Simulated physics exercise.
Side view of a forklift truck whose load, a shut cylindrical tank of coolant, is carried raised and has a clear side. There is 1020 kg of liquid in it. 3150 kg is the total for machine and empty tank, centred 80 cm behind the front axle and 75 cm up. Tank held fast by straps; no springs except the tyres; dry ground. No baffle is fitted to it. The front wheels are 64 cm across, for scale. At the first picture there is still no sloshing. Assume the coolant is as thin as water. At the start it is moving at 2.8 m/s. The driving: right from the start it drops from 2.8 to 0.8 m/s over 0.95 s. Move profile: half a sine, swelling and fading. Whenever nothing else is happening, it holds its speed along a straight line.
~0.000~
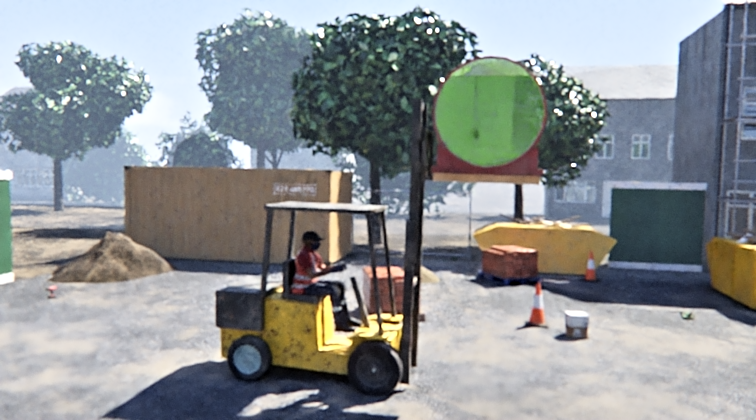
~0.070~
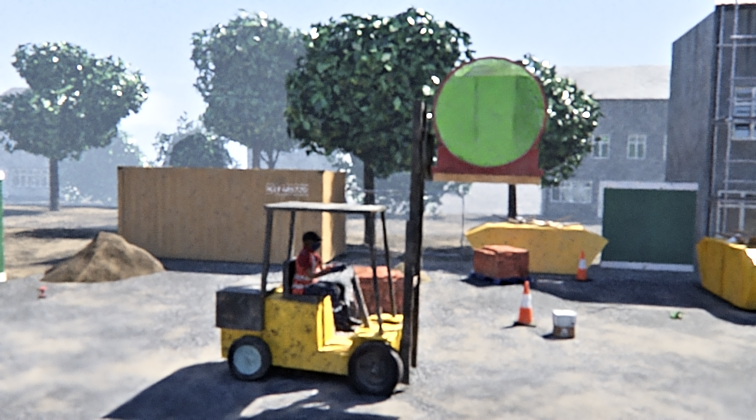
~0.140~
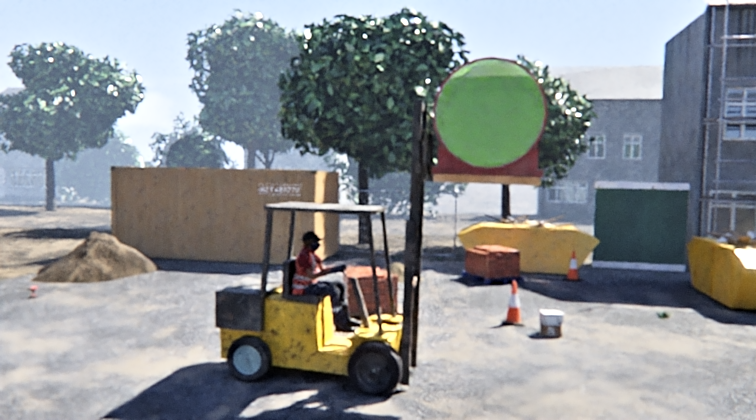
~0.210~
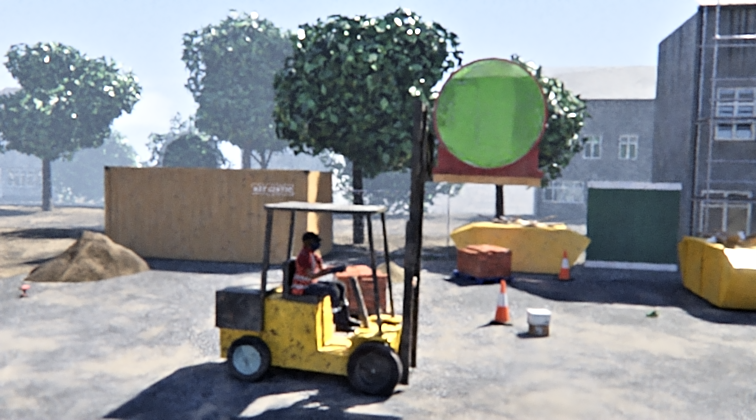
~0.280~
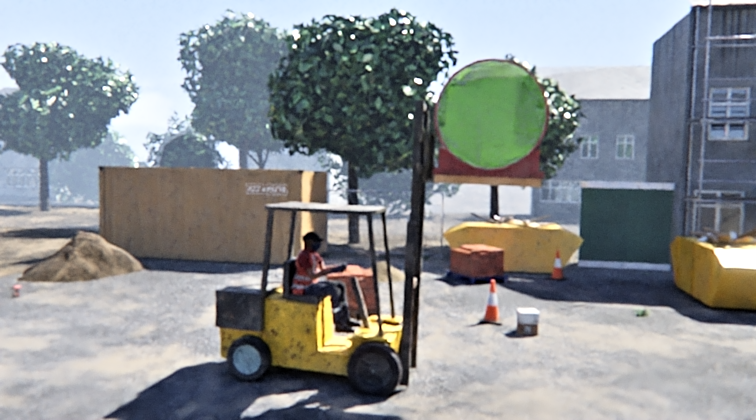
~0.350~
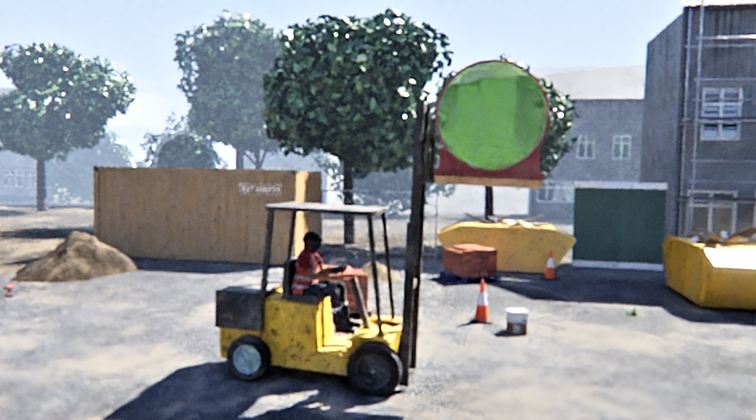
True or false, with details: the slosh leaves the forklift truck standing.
False, it topples.
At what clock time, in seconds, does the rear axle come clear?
Close to 0.45 seconds on the clock.
After 0.45 s the lean is 1° nose down, the rear 2 cm in the air; the liquid stands 85 cm at the back and 94 cm at the front.
After 1.00 s the lean is 8° nose down, the rear 22 cm in the air; the liquid stands 89 cm at the back and 95 cm at the front.
After 1.60 s the lean is 16° nose down, the rear 41 cm in the air; the liquid stands 82 cm at the back and 94 cm at the front.
After 2.80 s it has passed 50° nose down and is going over.
